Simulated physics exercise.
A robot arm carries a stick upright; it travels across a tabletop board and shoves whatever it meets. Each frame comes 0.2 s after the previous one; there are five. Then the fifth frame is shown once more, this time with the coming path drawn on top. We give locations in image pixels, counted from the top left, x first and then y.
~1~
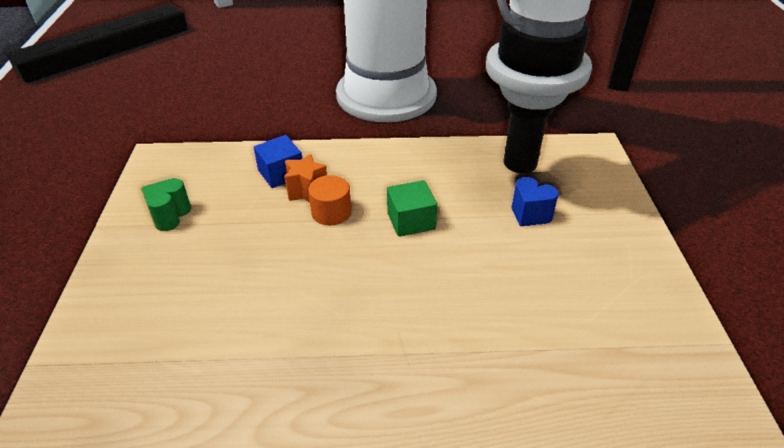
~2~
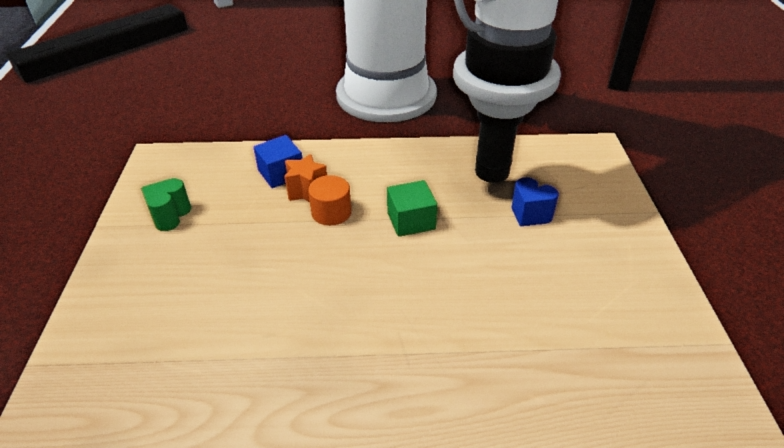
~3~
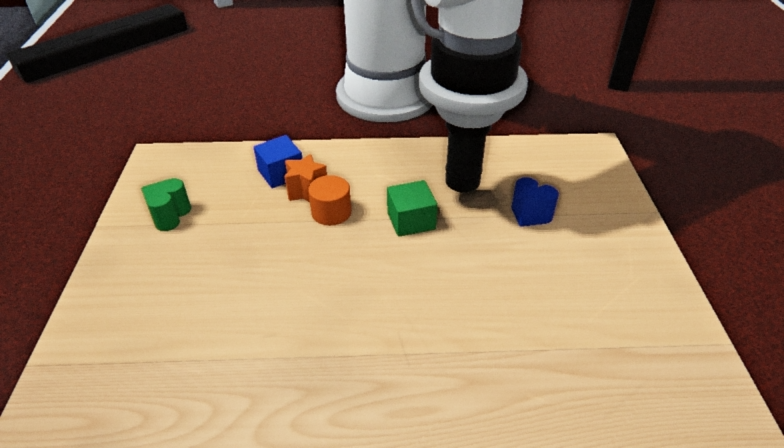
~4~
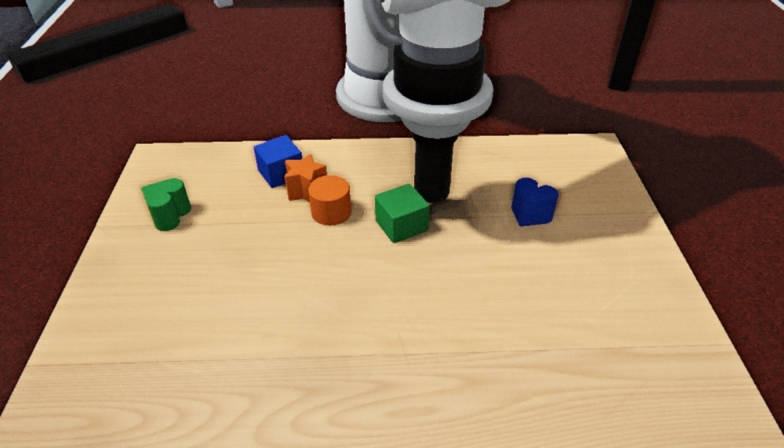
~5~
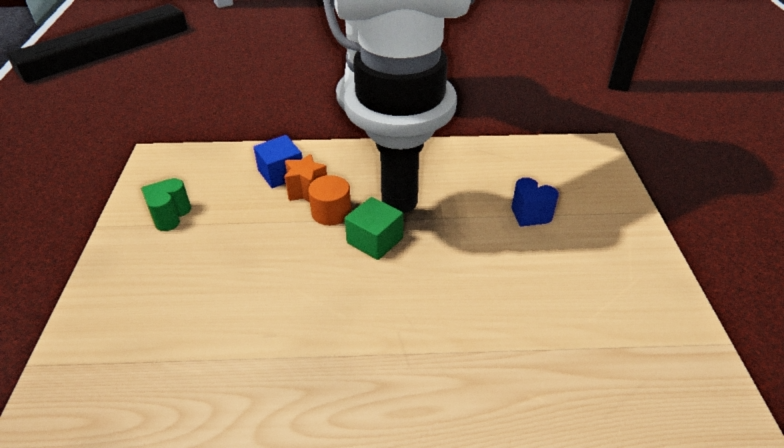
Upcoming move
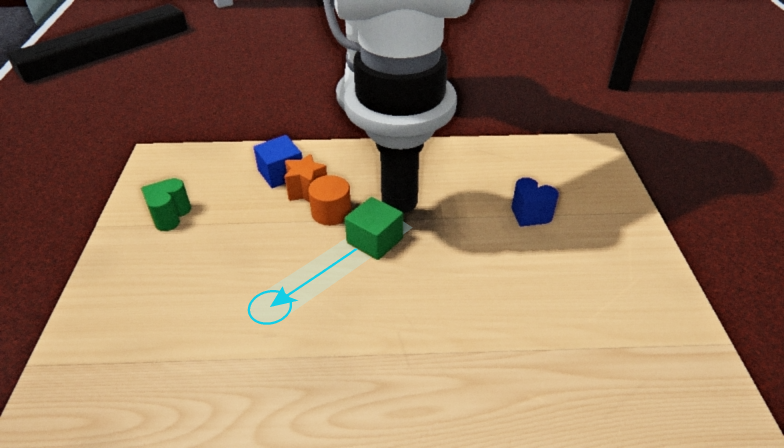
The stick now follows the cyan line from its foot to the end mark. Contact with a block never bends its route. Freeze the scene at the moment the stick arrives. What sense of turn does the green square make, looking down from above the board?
Rotation: Counter-clockwise.
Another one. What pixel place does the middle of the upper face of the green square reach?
Top centre: (241, 317).
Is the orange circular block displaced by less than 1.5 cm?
Final answer: Yes.
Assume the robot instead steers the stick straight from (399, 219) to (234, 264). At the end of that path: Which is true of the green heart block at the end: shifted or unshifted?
By then it is still where it was.
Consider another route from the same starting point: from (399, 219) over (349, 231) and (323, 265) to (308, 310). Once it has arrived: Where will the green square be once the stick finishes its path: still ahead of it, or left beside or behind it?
It keeps leading.
Path on the board, from (399, 219) to (270, 307).
On the path given first. One third of the way, stick (359, 230); green square (333, 245).
Two thirds of the way, stick (315, 259); green square (287, 279), turned 20° anticlockwise.
At the end, stick (266, 291); orange circular block in place; green square (241, 317), turned 30° anticlockwise.
